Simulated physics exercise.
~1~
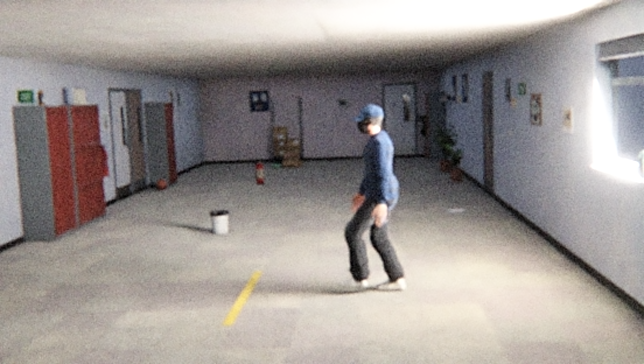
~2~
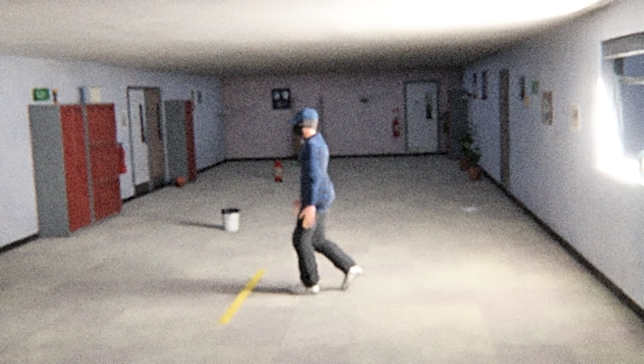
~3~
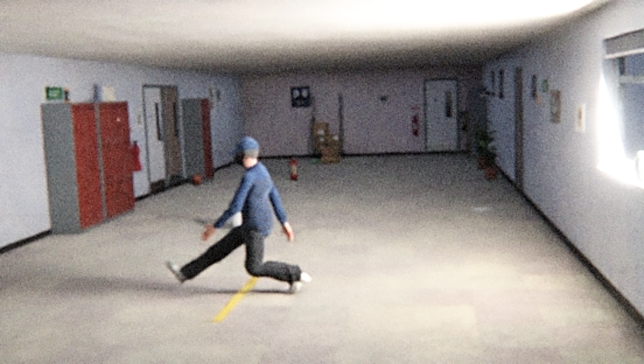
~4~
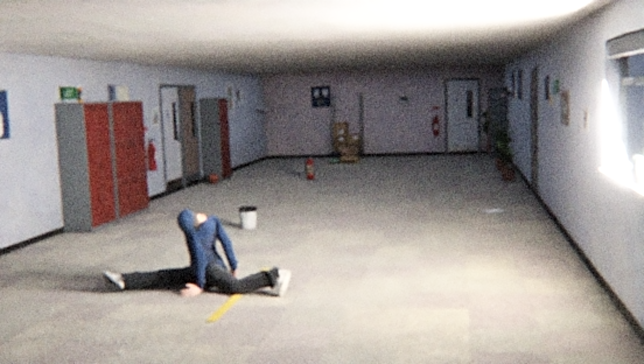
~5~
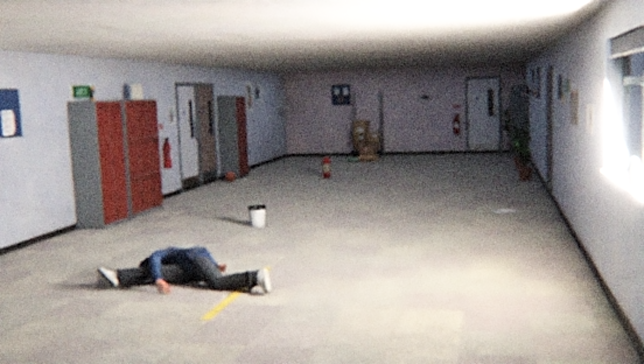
The clip shows a person in a blue cap and top walking left across a room with red lockers, then sliding into a split and folding forward onto the floor, ending slumped low with the hips past a yellow strip.
